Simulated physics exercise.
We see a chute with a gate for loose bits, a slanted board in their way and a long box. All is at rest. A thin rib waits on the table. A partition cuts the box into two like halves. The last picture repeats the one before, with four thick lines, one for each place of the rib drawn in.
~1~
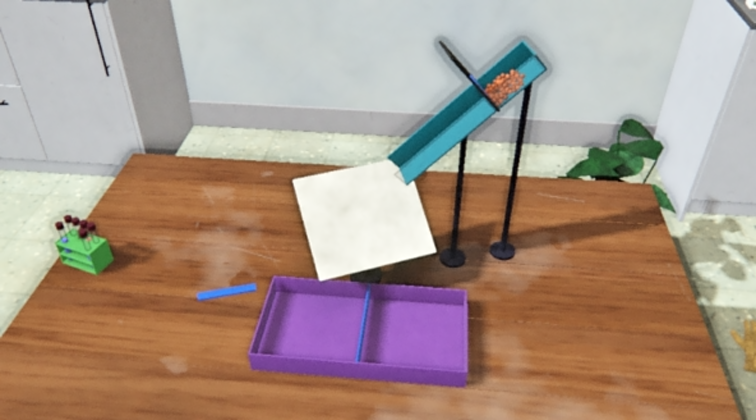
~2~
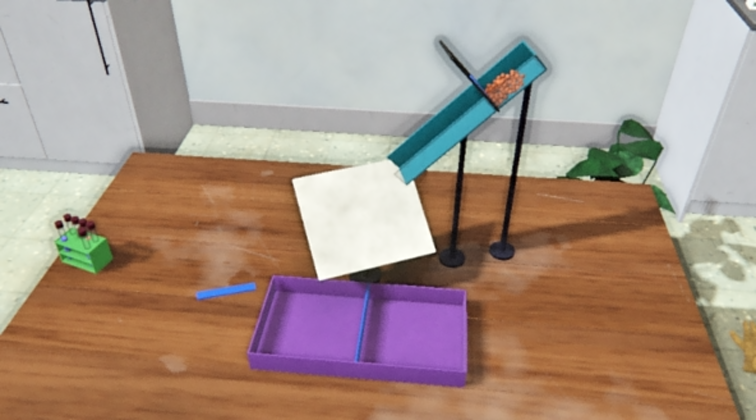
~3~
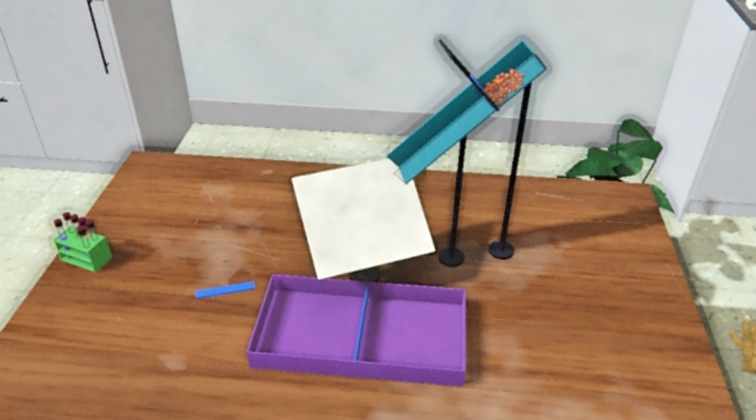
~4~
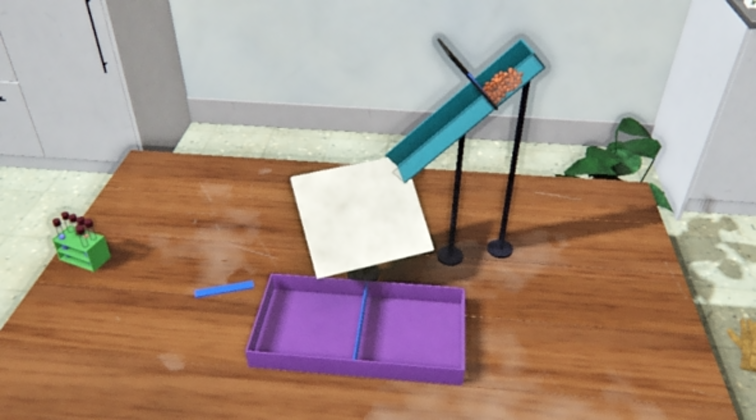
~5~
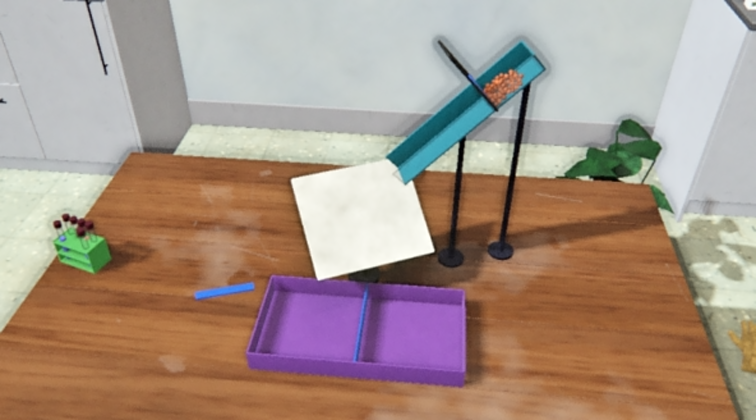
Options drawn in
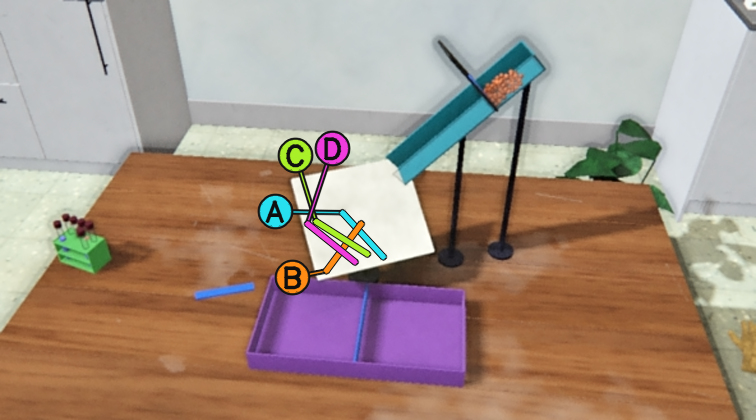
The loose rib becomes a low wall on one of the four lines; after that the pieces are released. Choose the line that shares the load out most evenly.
Use line B.
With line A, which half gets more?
Right.
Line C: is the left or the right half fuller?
Right.
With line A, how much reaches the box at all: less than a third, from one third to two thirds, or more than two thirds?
More than two thirds.
On the marked copy, line A from (342, 212) to (383, 256); line B from (361, 223) to (326, 270); line C from (315, 221) to (367, 254); line D from (307, 223) to (355, 262).
For line A, of what is caught, about a tenth in the left half, the larger part in the right.
For line B, of what is caught, roughly half in the left half, roughly half in the right.
For line C, of what is caught, about a tenth in the left half, almost all in the right.
For line D, of what is caught, about a tenth in the left half, almost all in the right.
